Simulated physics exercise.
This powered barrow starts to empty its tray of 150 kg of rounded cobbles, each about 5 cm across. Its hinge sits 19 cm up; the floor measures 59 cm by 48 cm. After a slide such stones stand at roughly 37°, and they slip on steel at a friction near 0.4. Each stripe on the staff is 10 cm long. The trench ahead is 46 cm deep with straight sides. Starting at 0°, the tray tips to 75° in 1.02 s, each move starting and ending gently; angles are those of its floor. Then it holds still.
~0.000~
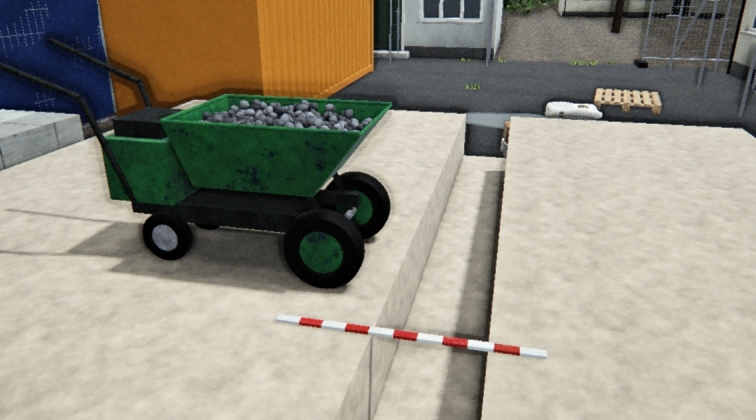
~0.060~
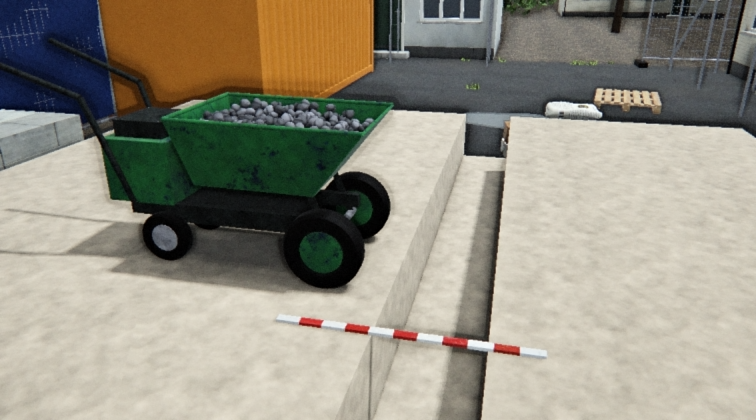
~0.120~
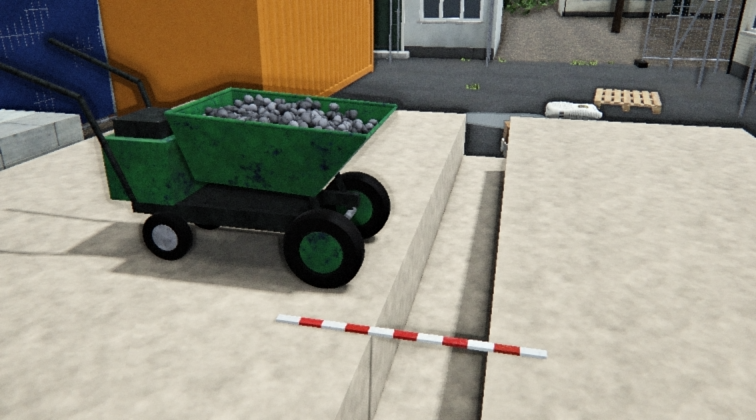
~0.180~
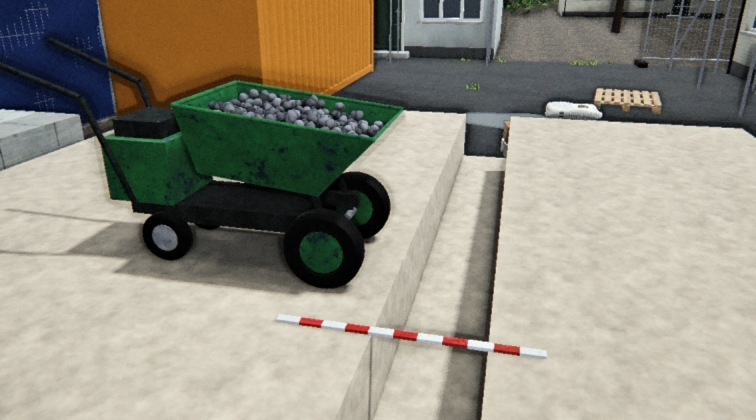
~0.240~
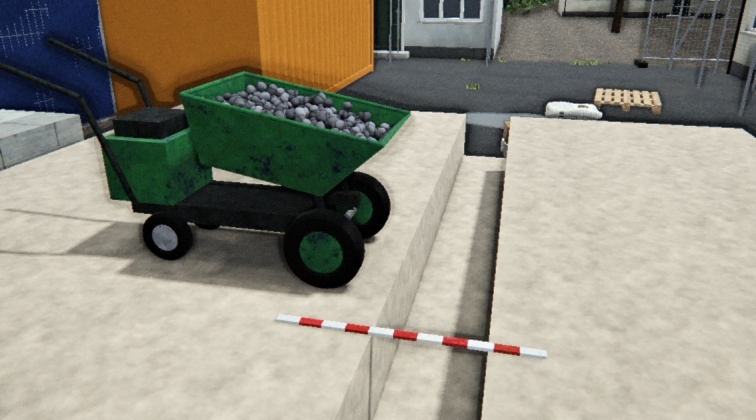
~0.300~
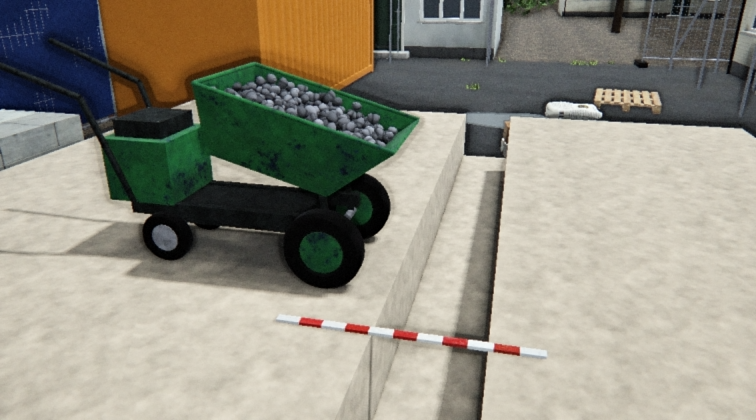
The green tray of a small wheeled barrow, loaded with grey rounded stones, slowly tilted toward the trench on its right, its back end rising while the wheels and the red-and-white staff stayed still.
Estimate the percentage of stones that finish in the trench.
Close to 49 in a hundred.
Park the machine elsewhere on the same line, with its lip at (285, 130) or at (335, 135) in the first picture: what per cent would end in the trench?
About 100 and 75 per cent.
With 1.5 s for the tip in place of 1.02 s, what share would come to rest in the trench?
It would be near 55 per cent.
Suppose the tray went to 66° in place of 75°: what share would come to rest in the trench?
It would be near 55 per cent.
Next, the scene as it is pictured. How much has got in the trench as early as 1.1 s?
About 20 per cent by then.
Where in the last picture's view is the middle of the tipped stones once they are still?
Their middle is at about (504, 272).
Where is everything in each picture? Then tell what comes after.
In the first frame, the tray is at 0°, its lip at (360, 134); the top of the load is at (301, 110).
In the second frame, the tray is at 1°, its lip at (362, 135); the top of the load is at (284, 107); the stones move at 0.2 m/s on average.
In the third frame, the tray is at 3°, its lip at (367, 137); the top of the load is at (284, 104); the stones move at 0.4 m/s on average.
In the fourth frame, lip at (374, 141), floor tilted 6°, highest stones at (264, 100); the stones move at 0.6 m/s on average.
In the fifth frame, the tray is at 11°, its lip at (383, 146); the top of the load is at (259, 93); the stones move at 0.8 m/s on average.
In the sixth frame, the tray is at 16°, its lip at (394, 153); the top of the load is at (262, 85); the stones move at 0.9 m/s on average.
After 0.8 s the floor is at 63°; 100 % in the tray; the foremost stones are at (455, 214).
After 1.1 s the floor is at 75°; 52 % in the tray, 18 % in the trench, 30 % past the trench; the foremost stones are at (577, 294).
After 1.5 s the floor is at 75°; 14 % in the tray, 34 % in the trench, 52 % past the trench; the foremost stones are at (713, 289).
After 3.4 s the floor is at 75°; 0 % in the tray, 49 % in the trench, 51 % past the trench; the foremost stones are past the picture's edge.
